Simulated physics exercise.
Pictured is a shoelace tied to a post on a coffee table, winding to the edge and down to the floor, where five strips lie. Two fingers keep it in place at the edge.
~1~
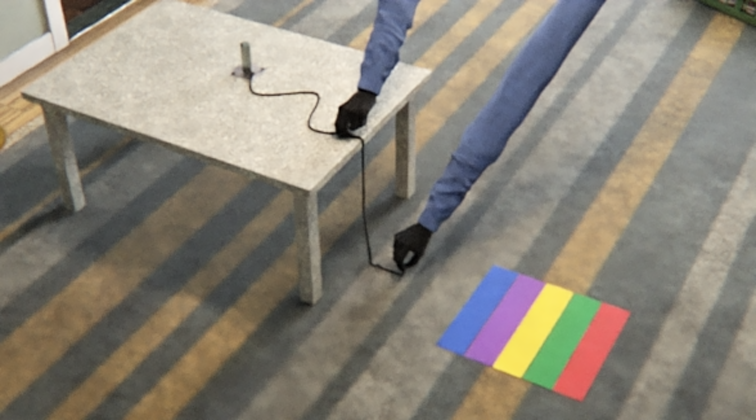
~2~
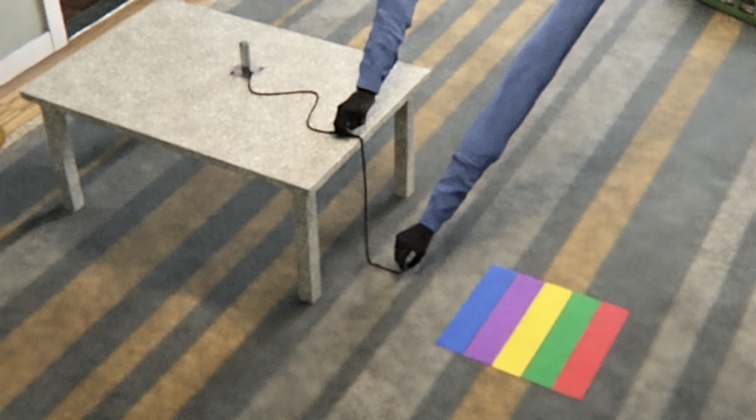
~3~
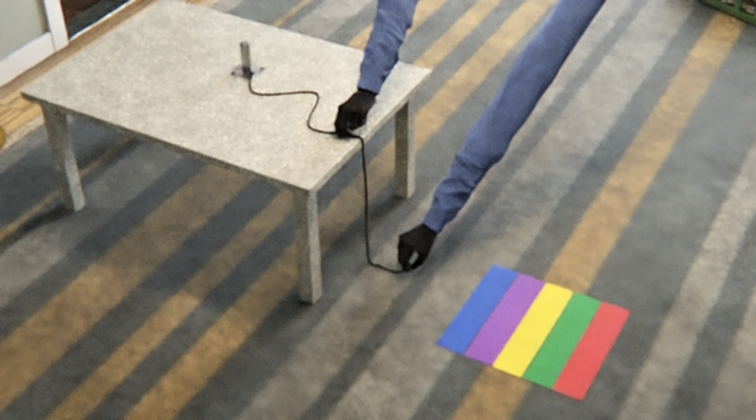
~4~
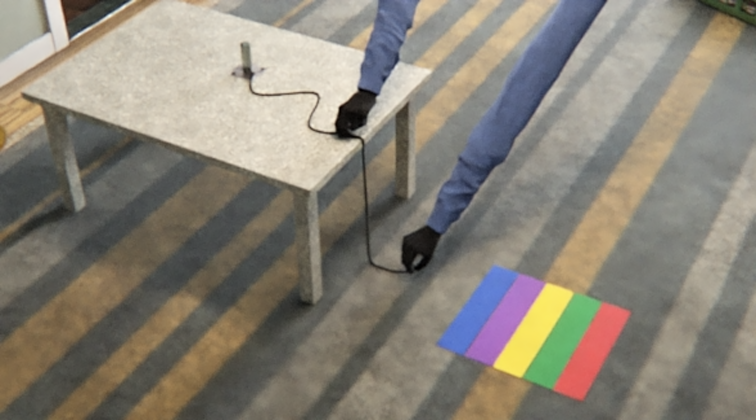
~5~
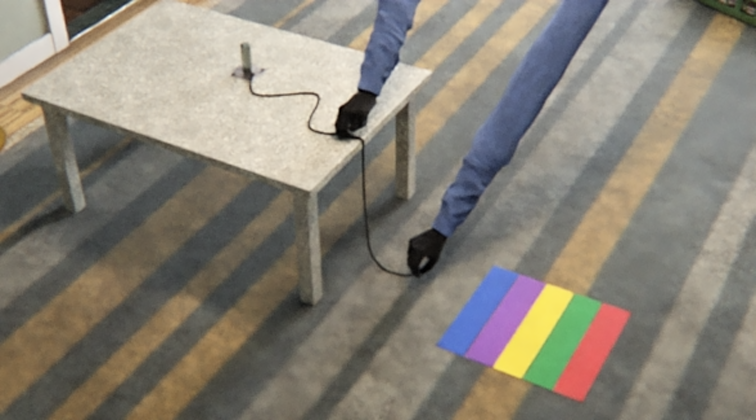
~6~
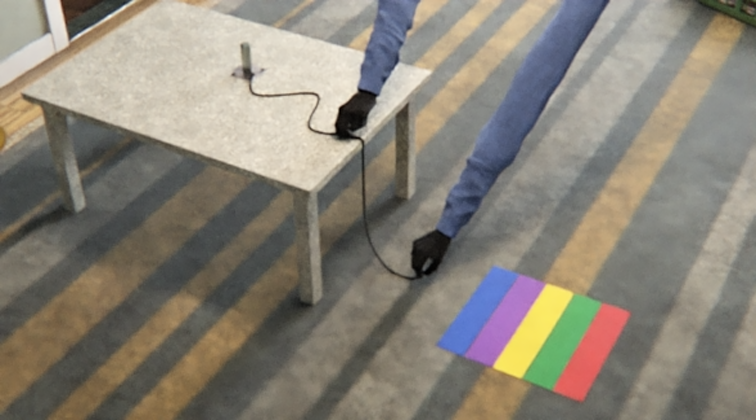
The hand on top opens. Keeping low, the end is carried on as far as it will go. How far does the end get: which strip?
As far as the green strip.
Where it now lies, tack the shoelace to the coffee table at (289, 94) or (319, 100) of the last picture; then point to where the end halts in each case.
Respectively, (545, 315) and (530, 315).
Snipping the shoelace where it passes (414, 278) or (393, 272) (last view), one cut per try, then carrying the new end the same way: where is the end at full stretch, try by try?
Pixel positions, in order: (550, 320), (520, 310).
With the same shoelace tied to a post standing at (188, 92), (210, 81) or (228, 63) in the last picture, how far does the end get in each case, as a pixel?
Near (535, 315), (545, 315) and (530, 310).
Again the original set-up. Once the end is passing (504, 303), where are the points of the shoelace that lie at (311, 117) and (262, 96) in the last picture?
They end up close to (359, 126) and (288, 89).
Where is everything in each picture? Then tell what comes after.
End (405, 267); blue (460, 335); purple (488, 346); yellow (517, 356); green (546, 368); red (577, 379), in the first frame.
End (407, 267); shoelace through (250, 89) (310, 92) (308, 125) (362, 147) (366, 203) (368, 255), in the second frame.
End (410, 268), in the third frame.
End (414, 270); shoelace through (251, 90) (311, 92) (309, 126) (363, 148) (366, 204) (369, 255), in the fourth frame.
End (420, 273), in the fifth frame.
End (424, 274); shoelace through (251, 90) (311, 93) (309, 127) (363, 148) (364, 204) (378, 257), in the sixth frame.
Soon after, end near (504, 303); over purple.
Then, end near (544, 317); over yellow.
At full stretch, end near (568, 326); over green. It gets as far as the green strip.
